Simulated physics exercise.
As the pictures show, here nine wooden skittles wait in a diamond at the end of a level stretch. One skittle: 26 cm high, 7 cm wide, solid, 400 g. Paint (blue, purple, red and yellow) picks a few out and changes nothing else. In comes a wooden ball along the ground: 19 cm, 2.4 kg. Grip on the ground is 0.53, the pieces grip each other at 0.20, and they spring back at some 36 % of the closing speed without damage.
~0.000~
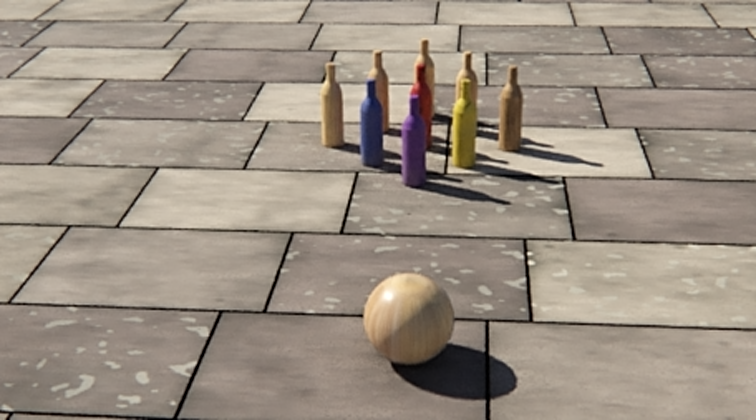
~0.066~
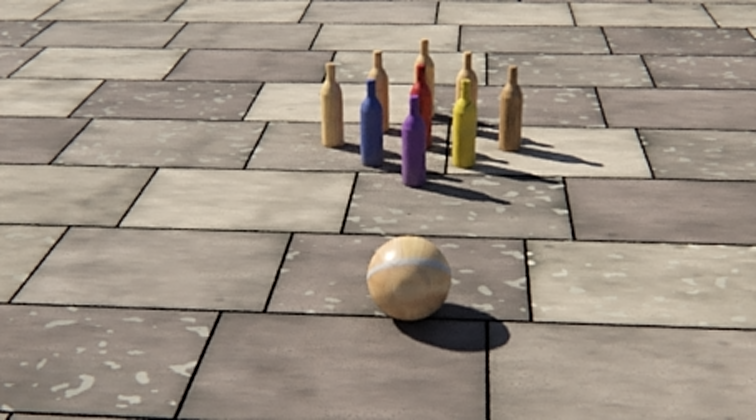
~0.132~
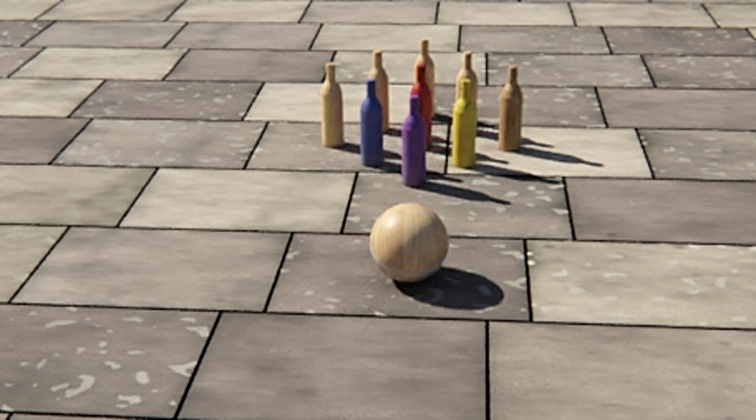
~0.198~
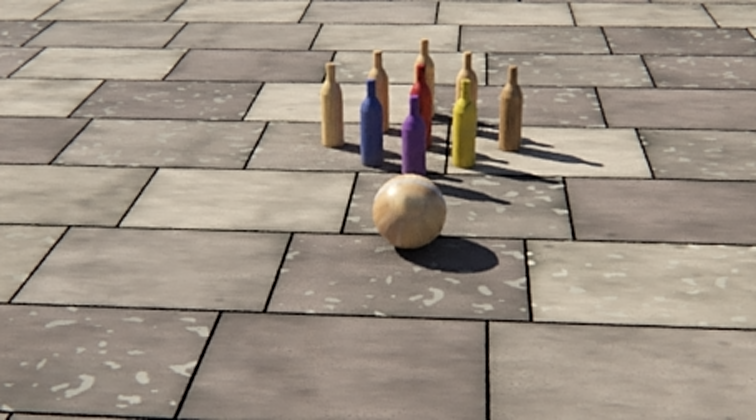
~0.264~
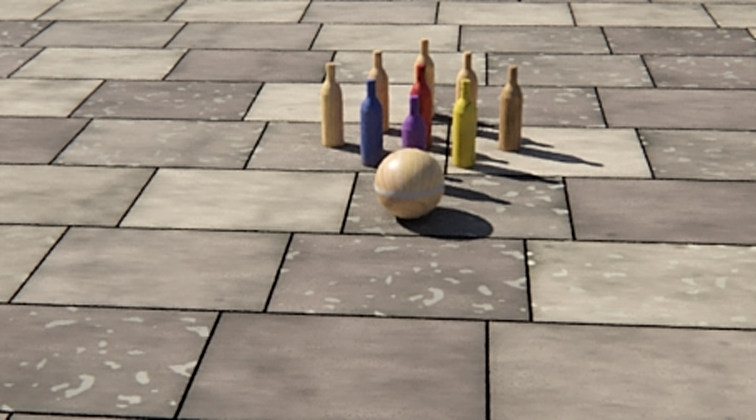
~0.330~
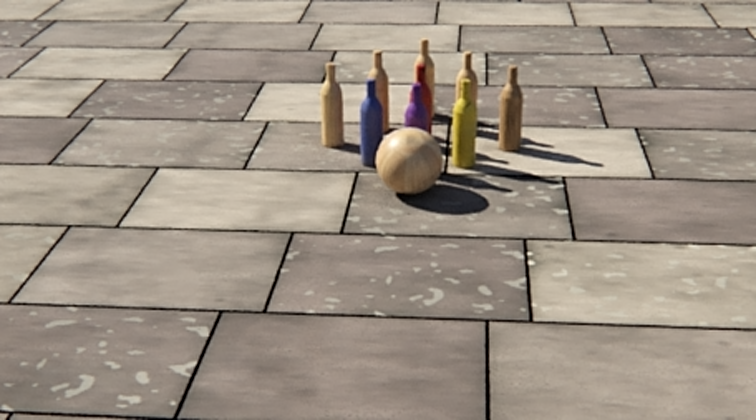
A wooden ball rolled away across the sunlit paving towards a cluster of plain and coloured bottle-shaped skittles, then reached the purple one at the front, which shifted back towards the red one.
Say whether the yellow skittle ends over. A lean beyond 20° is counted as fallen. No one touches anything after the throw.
The yellow skittle stays standing.
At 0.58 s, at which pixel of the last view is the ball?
Around (412, 105).
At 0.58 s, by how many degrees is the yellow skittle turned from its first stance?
Some 0°.
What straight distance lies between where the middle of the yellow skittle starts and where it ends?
About 0 cm.
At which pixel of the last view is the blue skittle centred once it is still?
Around (307, 142).
By 0.58 s, ball still moving; 3 of the 9 skittles over; yellow skittle unmoved; purple skittle tilted 47°.
By 0.92 s, ball still moving; 6 of the 9 skittles over; yellow skittle unmoved; red skittle lying flat.
When it is over (1.4 s), ball rolling away; 6 of the 9 skittles over; yellow skittle unmoved; purple skittle lying flat; blue skittle lying flat. In pixels of the last frame, middles, yellow skittle near (465, 123), purple skittle near (486, 97).
